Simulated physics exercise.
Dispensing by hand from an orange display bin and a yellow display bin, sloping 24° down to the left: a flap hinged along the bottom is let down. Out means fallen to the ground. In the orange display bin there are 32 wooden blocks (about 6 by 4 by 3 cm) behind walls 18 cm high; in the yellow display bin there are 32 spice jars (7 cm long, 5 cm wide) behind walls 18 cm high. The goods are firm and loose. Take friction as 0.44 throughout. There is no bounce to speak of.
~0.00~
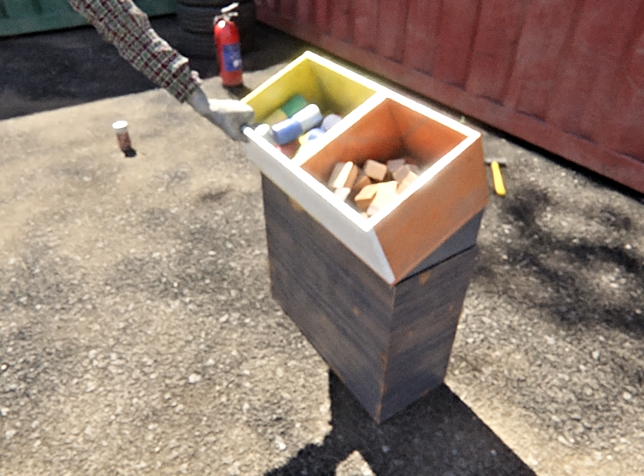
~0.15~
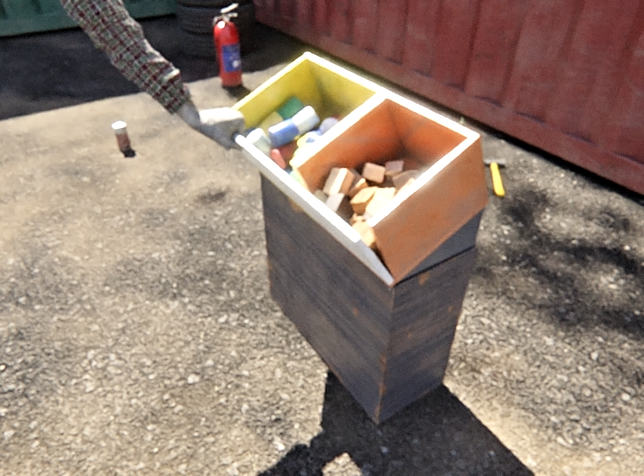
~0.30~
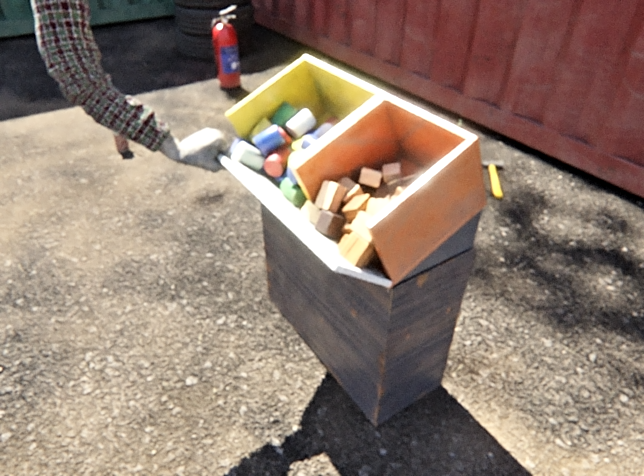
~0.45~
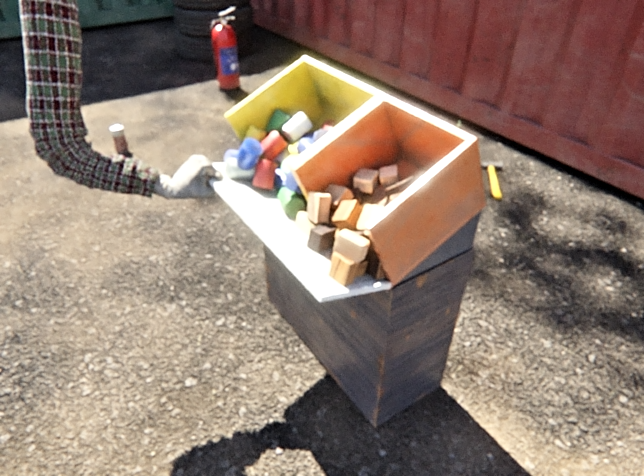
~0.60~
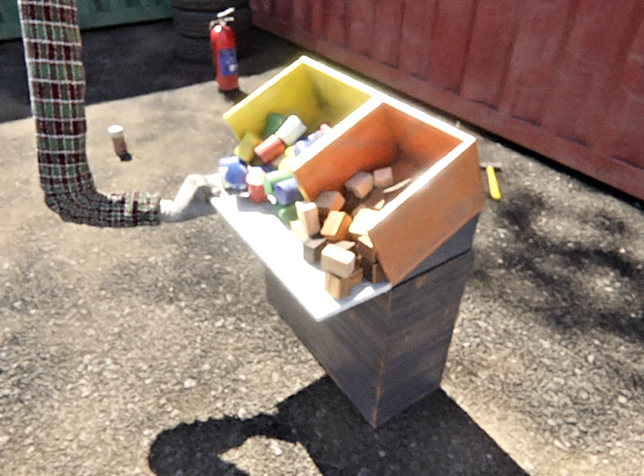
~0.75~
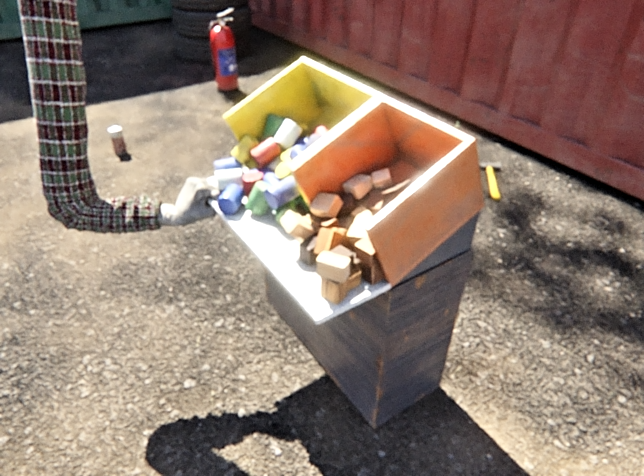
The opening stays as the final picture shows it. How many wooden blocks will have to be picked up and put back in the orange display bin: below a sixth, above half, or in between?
Fewer than one in six of the wooden blocks leave the orange display bin.
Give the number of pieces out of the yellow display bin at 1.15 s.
About: Yellow display bin 0.
After 1.15 s, orange display bin 32 in, 0 out and yellow display bin 32 in, 0 out.
After 1.66 s, orange display bin 32 in, 0 out and yellow display bin 31 in, 1 out.
After 2.37 s, orange display bin 32 in, 0 out and yellow display bin 27 in, 5 out.
Outcome (at 3.28 s), orange display bin 32 in, 0 out and yellow display bin 27 in, 5 out. Asked share, 0 of 32, 0 per cent.
